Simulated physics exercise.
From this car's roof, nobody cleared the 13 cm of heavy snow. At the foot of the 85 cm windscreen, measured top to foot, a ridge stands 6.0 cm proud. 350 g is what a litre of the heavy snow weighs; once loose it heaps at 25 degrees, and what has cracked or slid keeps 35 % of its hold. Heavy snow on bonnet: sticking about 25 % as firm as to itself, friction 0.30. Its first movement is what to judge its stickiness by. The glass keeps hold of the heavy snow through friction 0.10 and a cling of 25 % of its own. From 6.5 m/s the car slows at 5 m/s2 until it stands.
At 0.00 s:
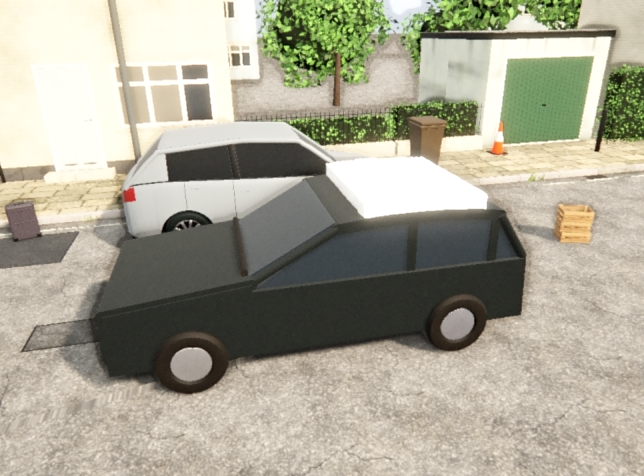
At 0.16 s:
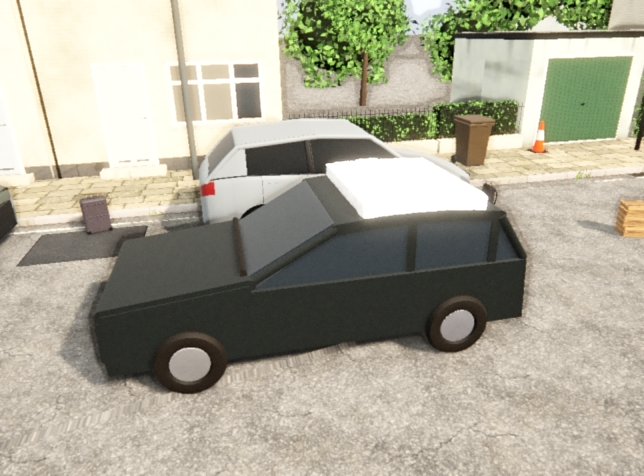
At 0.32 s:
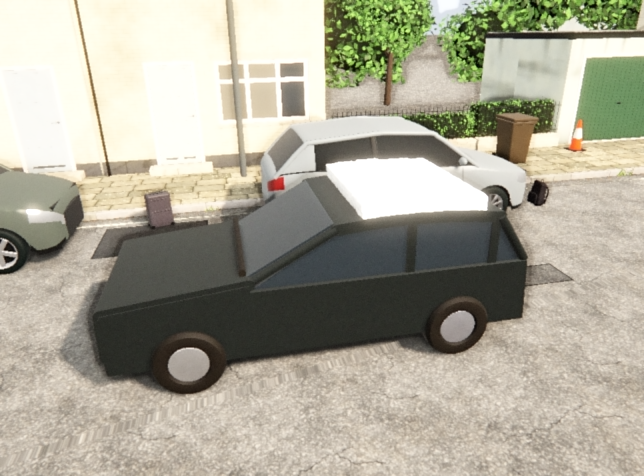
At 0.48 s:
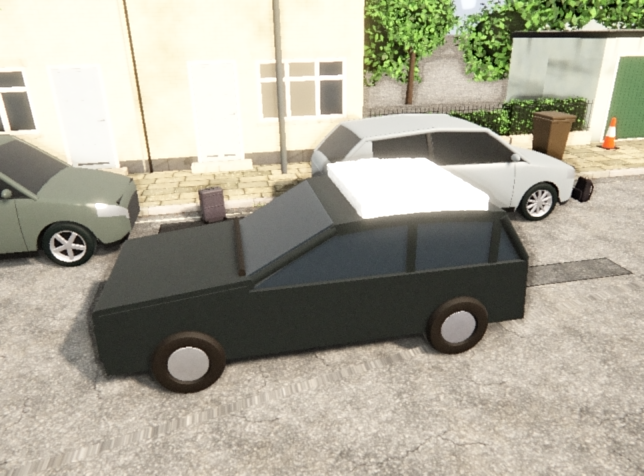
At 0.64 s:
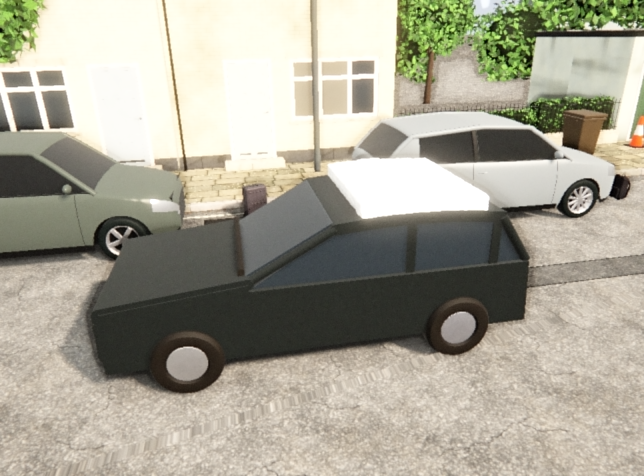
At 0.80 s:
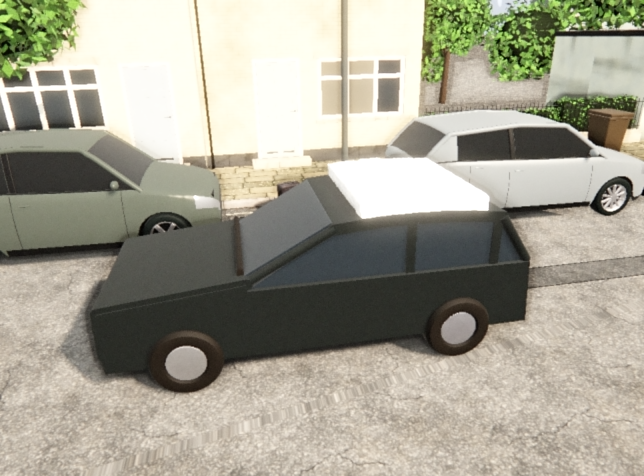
Dark blocky car with thick white snow on its roof staying centred as parked cars, houses and bins shift steadily rightward behind.
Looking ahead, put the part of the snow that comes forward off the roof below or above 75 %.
I'd put it south of 75 percent.
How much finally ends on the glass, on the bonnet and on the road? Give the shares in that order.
Roughly 0 % ends on the glass, 0 % on the bonnet and 0 % on the road.
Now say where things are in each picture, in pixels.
In the first frame, leading edge of the heavy snow at (364, 205).
In the second frame, leading edge of the heavy snow at (363, 209).
In the third frame, leading edge of the heavy snow at (363, 208).
In the fourth frame, leading edge of the heavy snow at (362, 208).
In the fifth frame, leading edge of the heavy snow at (362, 208).
In the sixth frame, leading edge of the heavy snow at (361, 207).
After 1.24 s, all of the snow is on the roof, none on the glass, none on the bonnet and none has gone off the nose.
After 1.76 s, all of the snow is on the roof, none on the glass, none on the bonnet and none has gone off the nose.
After 2.28 s, all of the snow is on the roof, none on the glass, none on the bonnet and none has gone off the nose.
After 2.80 s, all of the snow is on the roof, none on the glass, none on the bonnet and none has gone off the nose.
After 2.90 s, at the end, all of the snow is on the roof, none on the glass, none on the bonnet and none has gone off the nose.
